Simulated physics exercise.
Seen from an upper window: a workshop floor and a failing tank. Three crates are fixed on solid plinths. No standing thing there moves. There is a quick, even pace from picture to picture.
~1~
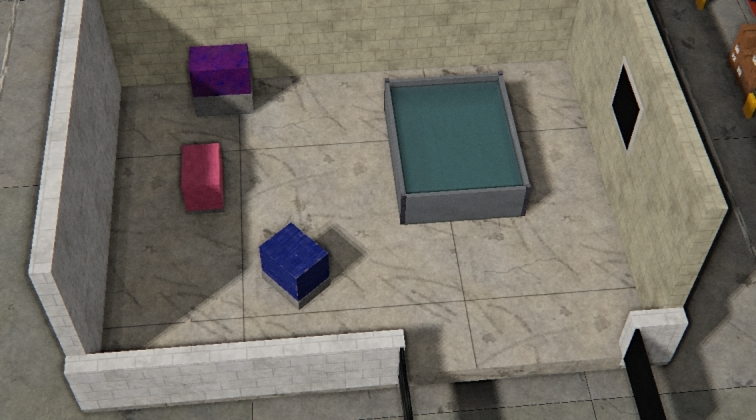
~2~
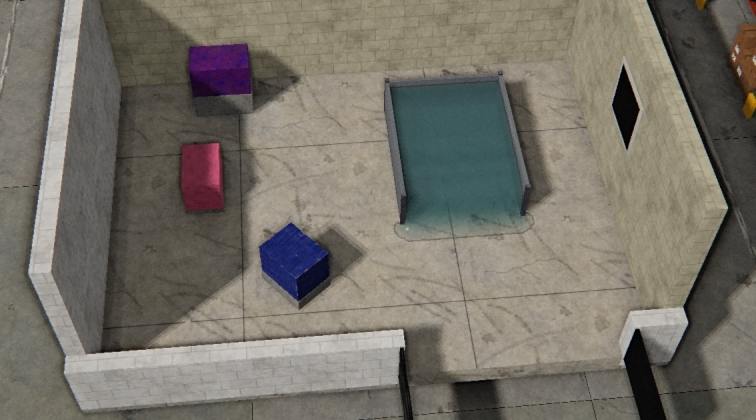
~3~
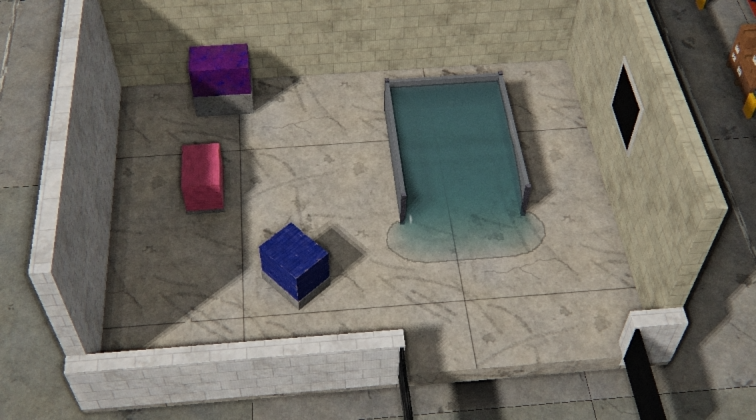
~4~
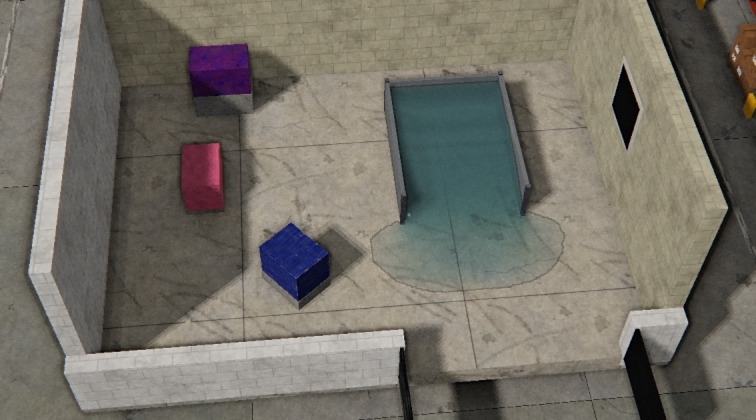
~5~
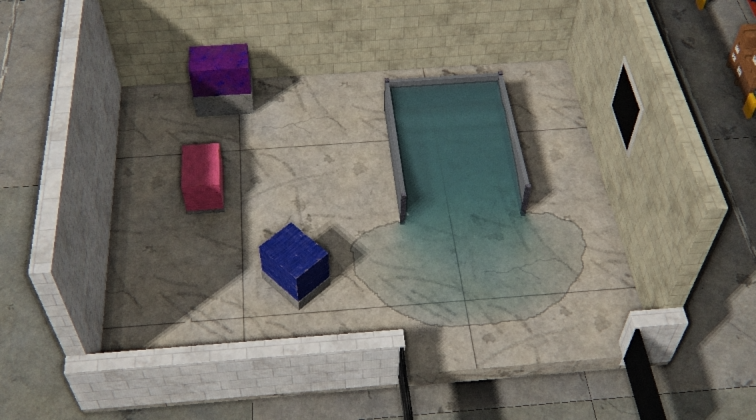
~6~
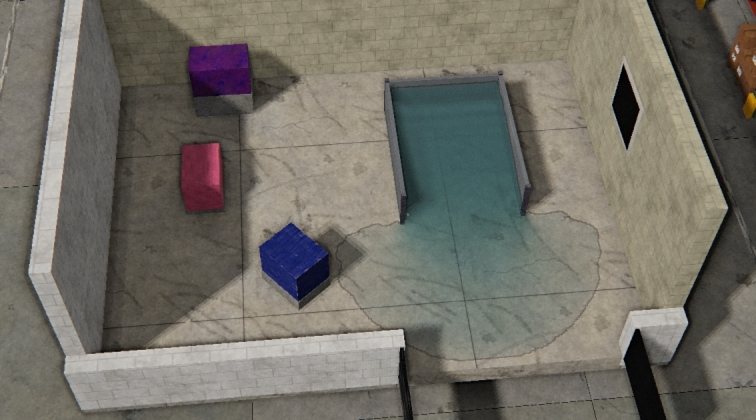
Water pouring from the open front of a grey tank, spreading across the pale floor between a blue block and the right wall.
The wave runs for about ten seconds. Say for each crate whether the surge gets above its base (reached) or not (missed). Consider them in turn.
Blue crate: Missed; purple crate: Missed; pink crate: Missed.
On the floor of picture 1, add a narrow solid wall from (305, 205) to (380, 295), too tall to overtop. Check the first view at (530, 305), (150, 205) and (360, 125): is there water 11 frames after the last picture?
One by one: Soaked, spared, spared.
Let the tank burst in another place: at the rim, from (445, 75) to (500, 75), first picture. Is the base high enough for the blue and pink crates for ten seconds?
Log: Blue crate stays clear; pink crate is doused.
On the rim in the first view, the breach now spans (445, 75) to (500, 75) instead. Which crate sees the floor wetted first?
That would be the purple one.
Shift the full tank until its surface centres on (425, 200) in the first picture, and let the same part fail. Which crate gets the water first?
First is the blue crate.
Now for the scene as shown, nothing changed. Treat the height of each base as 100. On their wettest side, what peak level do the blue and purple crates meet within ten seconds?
Some 20 and 10 % respectively.
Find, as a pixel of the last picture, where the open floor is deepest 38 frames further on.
Somewhere near (114, 381), I think.
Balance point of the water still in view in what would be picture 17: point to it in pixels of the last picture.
About (459, 227) in the last view.
A moment on, water covers 25 % of the floor; the blue crate water round its plinth, the purple crate not reached, the pink crate not reached.
Next, water covers 30 % of the floor; the blue crate water round its plinth, the purple crate not reached, the pink crate not reached.
Then, water covers 40 % of the floor; the blue crate water round its plinth, the purple crate not reached, the pink crate not reached.
Later, water covers 50 % of the floor; the blue crate water round its plinth, the purple crate not reached, the pink crate water round its plinth.
In the end, water covers 65 % of the floor; the blue crate stayed above the water, the purple crate stayed above the water, the pink crate stayed above the water.
